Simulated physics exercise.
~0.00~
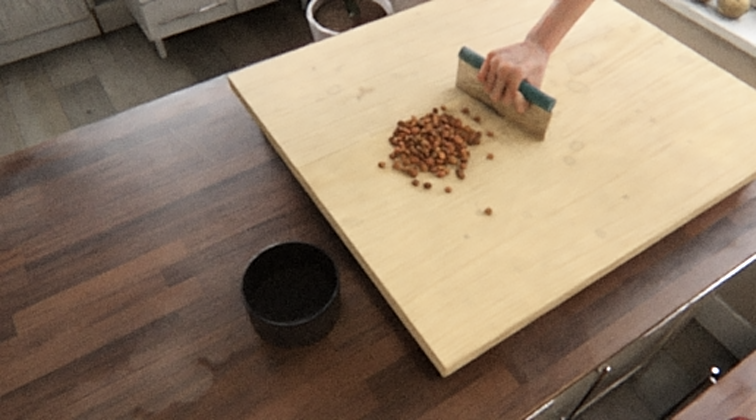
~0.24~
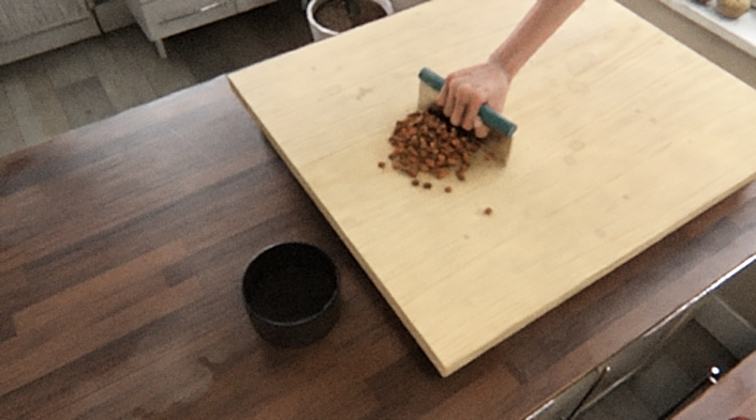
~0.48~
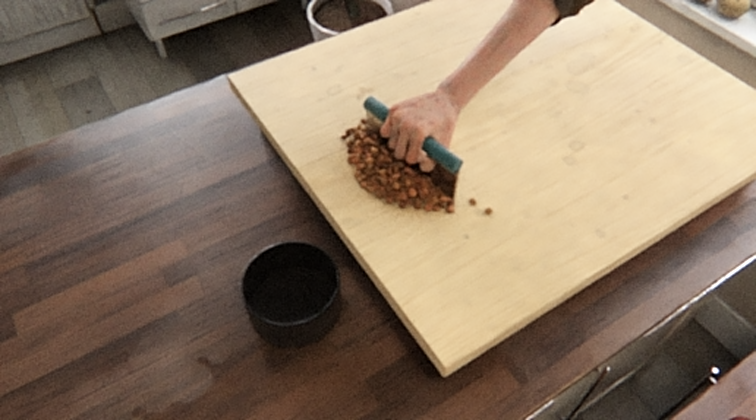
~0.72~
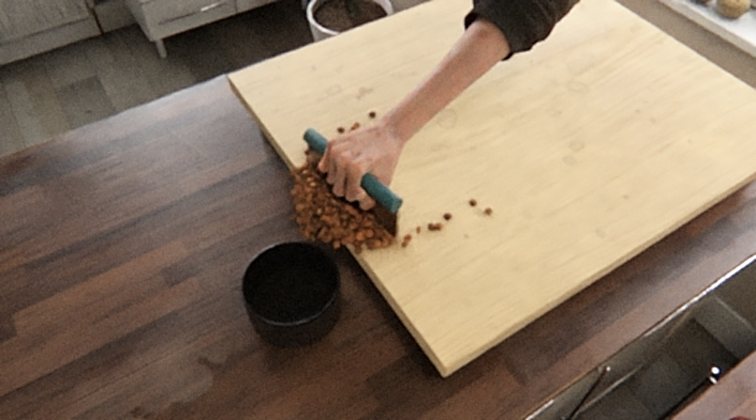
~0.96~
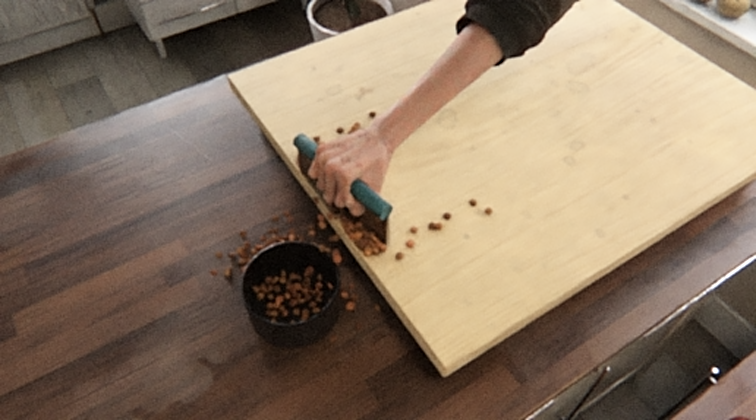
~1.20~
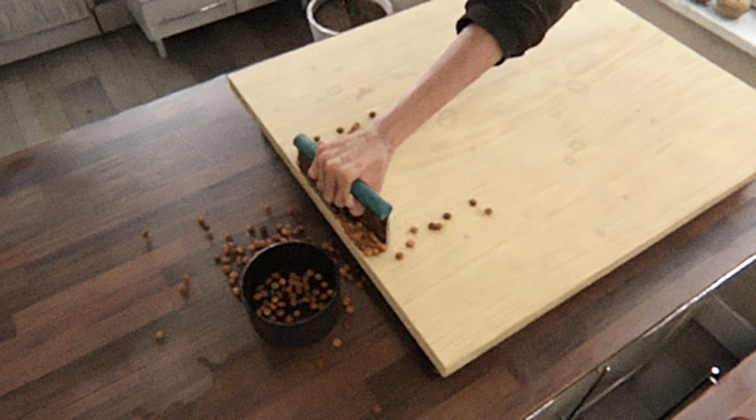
In a kitchen, seen from above at an angle, a pale wooden board lies on a dark wood counter, with a small black pot just off its left edge. A hand grips a scraper with a teal handle behind a loose pile of reddish-brown kibble on the board. The hand pushes the scraper left and toward the viewer, gathering the pieces and driving them to the edge, then stops there. Kibble spills over, some landing in the pot but more scattering across the counter around it. A few pieces remain on the board beside the still scraper.
